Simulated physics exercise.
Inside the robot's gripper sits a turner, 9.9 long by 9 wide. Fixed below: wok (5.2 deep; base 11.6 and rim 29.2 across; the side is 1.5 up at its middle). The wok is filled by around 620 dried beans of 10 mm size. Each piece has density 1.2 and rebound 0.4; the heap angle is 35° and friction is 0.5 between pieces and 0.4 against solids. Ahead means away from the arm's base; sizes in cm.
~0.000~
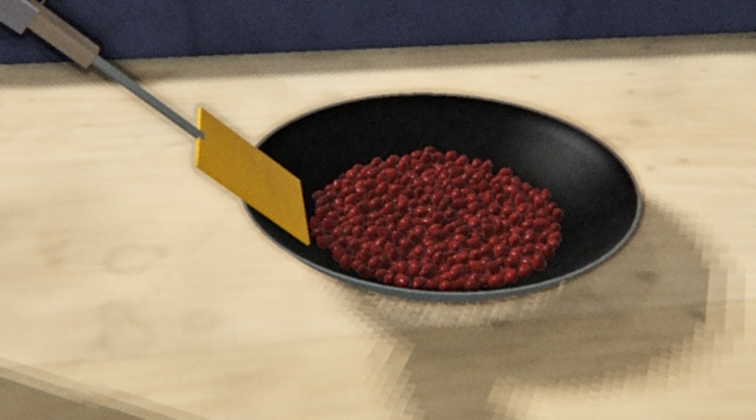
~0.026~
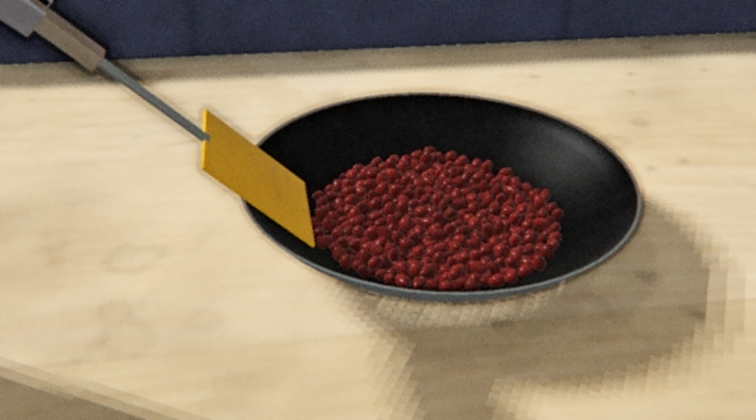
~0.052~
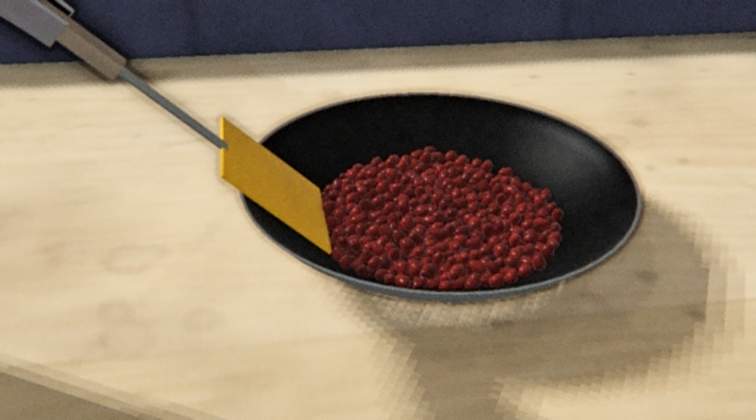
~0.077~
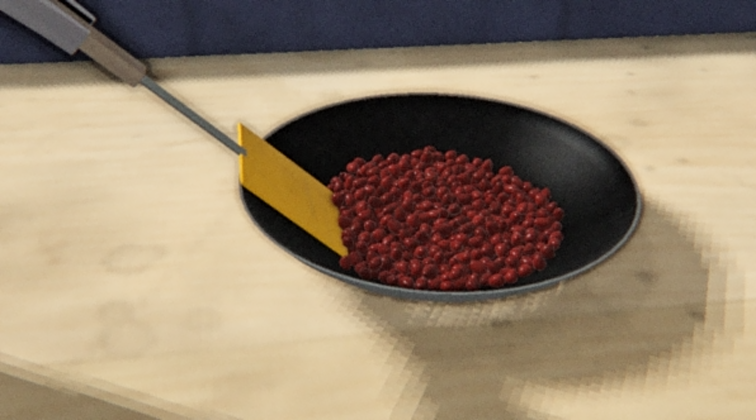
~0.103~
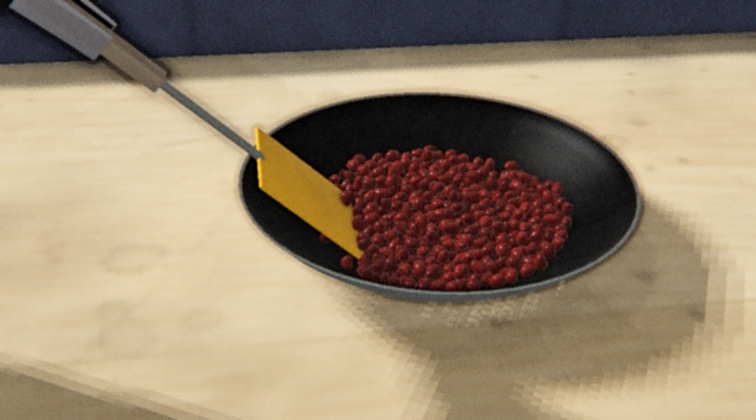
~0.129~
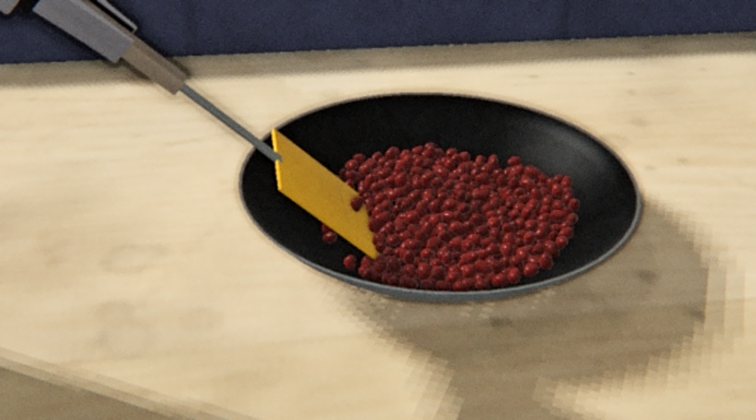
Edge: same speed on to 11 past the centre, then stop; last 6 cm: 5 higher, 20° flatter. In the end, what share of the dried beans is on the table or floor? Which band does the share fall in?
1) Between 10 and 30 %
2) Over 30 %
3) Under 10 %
Between 10 and 30 % (1).
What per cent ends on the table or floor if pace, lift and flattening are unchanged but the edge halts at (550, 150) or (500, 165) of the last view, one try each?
About 5 and 0 per cent.
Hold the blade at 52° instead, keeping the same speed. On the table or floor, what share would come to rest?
Around 15 in a hundred.
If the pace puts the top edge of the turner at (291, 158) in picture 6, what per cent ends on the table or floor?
I'd say around 20 per cent.
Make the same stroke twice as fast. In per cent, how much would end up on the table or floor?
Roughly 35 in a hundred.
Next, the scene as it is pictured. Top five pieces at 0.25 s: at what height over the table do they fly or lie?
About 5 cm.
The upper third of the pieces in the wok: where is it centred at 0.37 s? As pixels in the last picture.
I'd put it somewhere near (575, 170).
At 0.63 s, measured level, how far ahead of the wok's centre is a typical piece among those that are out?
Some 18 cm.
After 0.25 s, sloping 44°, highest piece 5 above the table; 618 in the wok.
After 0.37 s, sloping 37°, highest piece 7 above the table; 608 in the wok, 10 on the blade or in flight.
After 0.63 s, sloping 24°, highest piece 6 above the table; 534 in the wok, 82 on the table or floor, 2 on the blade or in flight.
After 1.68 s, sloping 24°, highest piece 6 above the table; 534 in the wok, 84 on the table or floor.
At rest, 534 in the wok, 84 on the table or floor. That is 14 % on the table or floor.
